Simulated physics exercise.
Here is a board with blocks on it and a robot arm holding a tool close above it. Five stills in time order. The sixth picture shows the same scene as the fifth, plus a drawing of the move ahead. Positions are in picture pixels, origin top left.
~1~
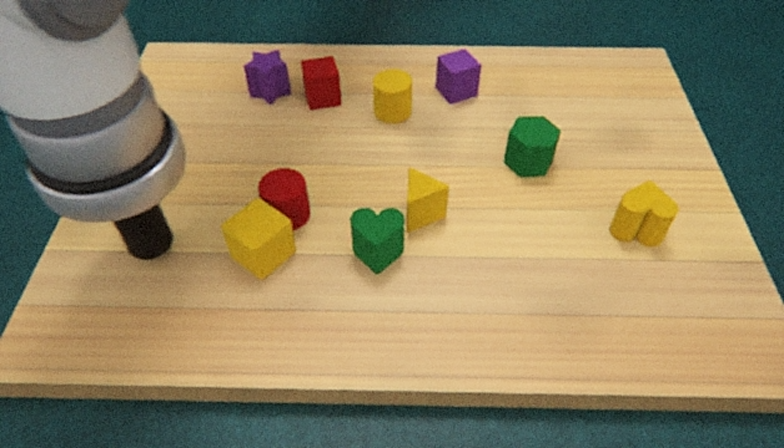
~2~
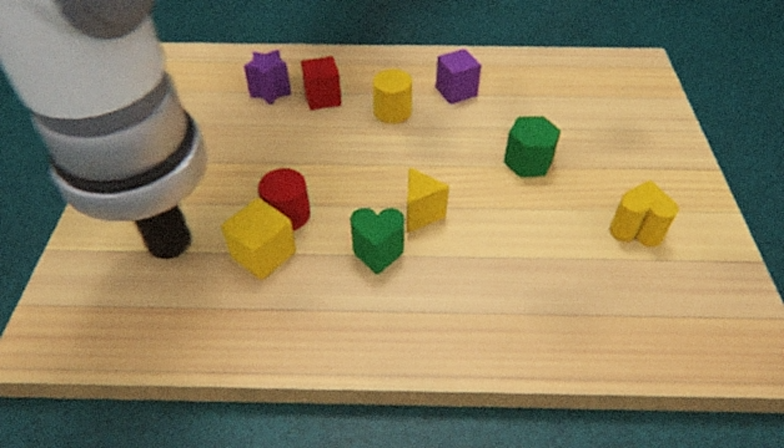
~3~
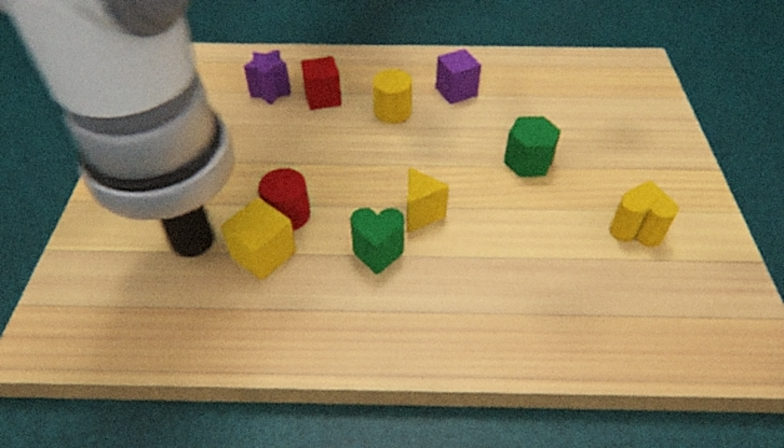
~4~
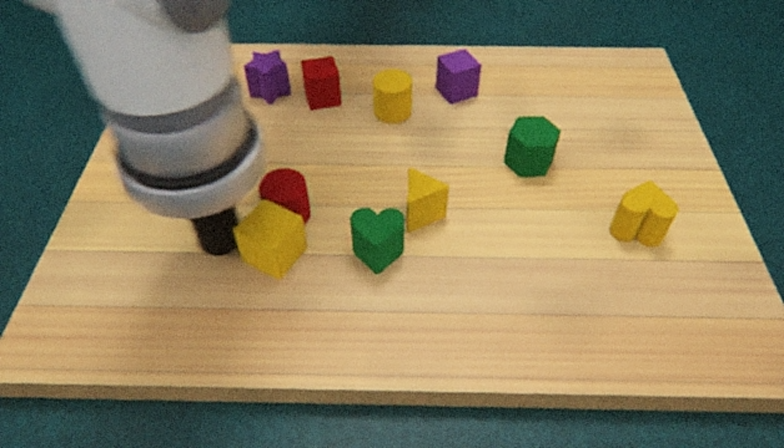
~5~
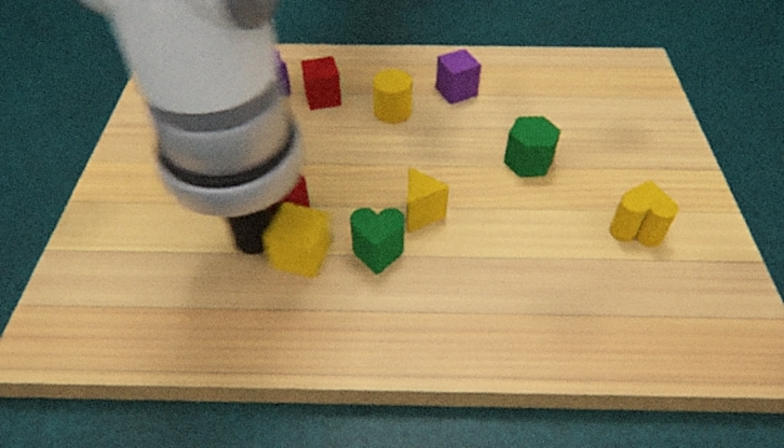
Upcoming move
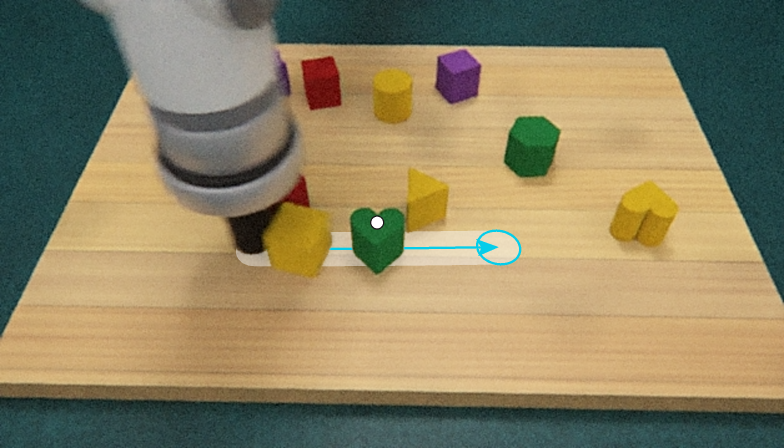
In the video, a robot arm holding a dark tool moves right across a wooden board scattered with colored blocks, reaches the yellow cube, and pushes it right in front of the red cylinder while the other blocks stay still.
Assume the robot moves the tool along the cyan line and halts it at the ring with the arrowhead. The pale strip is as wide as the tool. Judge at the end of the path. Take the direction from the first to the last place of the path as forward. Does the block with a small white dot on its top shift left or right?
Facing from start to end, it shifts right.
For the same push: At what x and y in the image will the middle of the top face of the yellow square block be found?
At roughly (554, 228).
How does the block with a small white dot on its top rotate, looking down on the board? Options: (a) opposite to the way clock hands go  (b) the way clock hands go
b - the way clock hands go.
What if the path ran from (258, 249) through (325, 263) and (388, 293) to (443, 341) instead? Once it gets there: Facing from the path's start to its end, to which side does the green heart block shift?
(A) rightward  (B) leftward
B
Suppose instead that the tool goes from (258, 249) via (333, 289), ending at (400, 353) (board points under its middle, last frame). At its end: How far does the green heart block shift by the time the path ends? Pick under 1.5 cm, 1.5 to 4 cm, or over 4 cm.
Between 1.5 and 4 cm.
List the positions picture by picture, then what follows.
The first picture shows tool tip (151, 243); block tops, red circle (282, 184); yellow square block (256, 223); green heart block (377, 223); yellow triangular block (422, 184).
The second picture shows tool (170, 242); blocks unchanged.
The third picture shows tool (193, 241); blocks unchanged.
The fourth picture shows tool (222, 240); yellow square block (268, 223).
The fifth picture shows tool (255, 238); red circle partly hidden; yellow square block (297, 224); green heart block (377, 223); yellow triangular block (422, 184).
Path on the board, from (258, 249) to (499, 247); the dot is on the green heart block.
The first path, step by step. One third of the way, tool (338, 238); yellow square block (384, 220), turned 15° anticlockwise; green heart block (430, 224), turned 40° clockwise.
Two thirds of the way, tool (420, 237); yellow square block (469, 222); green heart block (515, 233), turned 50° clockwise; yellow triangular block (433, 181), turned 50° anticlockwise.
At the end, tool (501, 236); red circle in place; yellow square block (554, 228); green heart block (599, 249), turned 70° clockwise; yellow triangular block (433, 181), turned 50° anticlockwise.
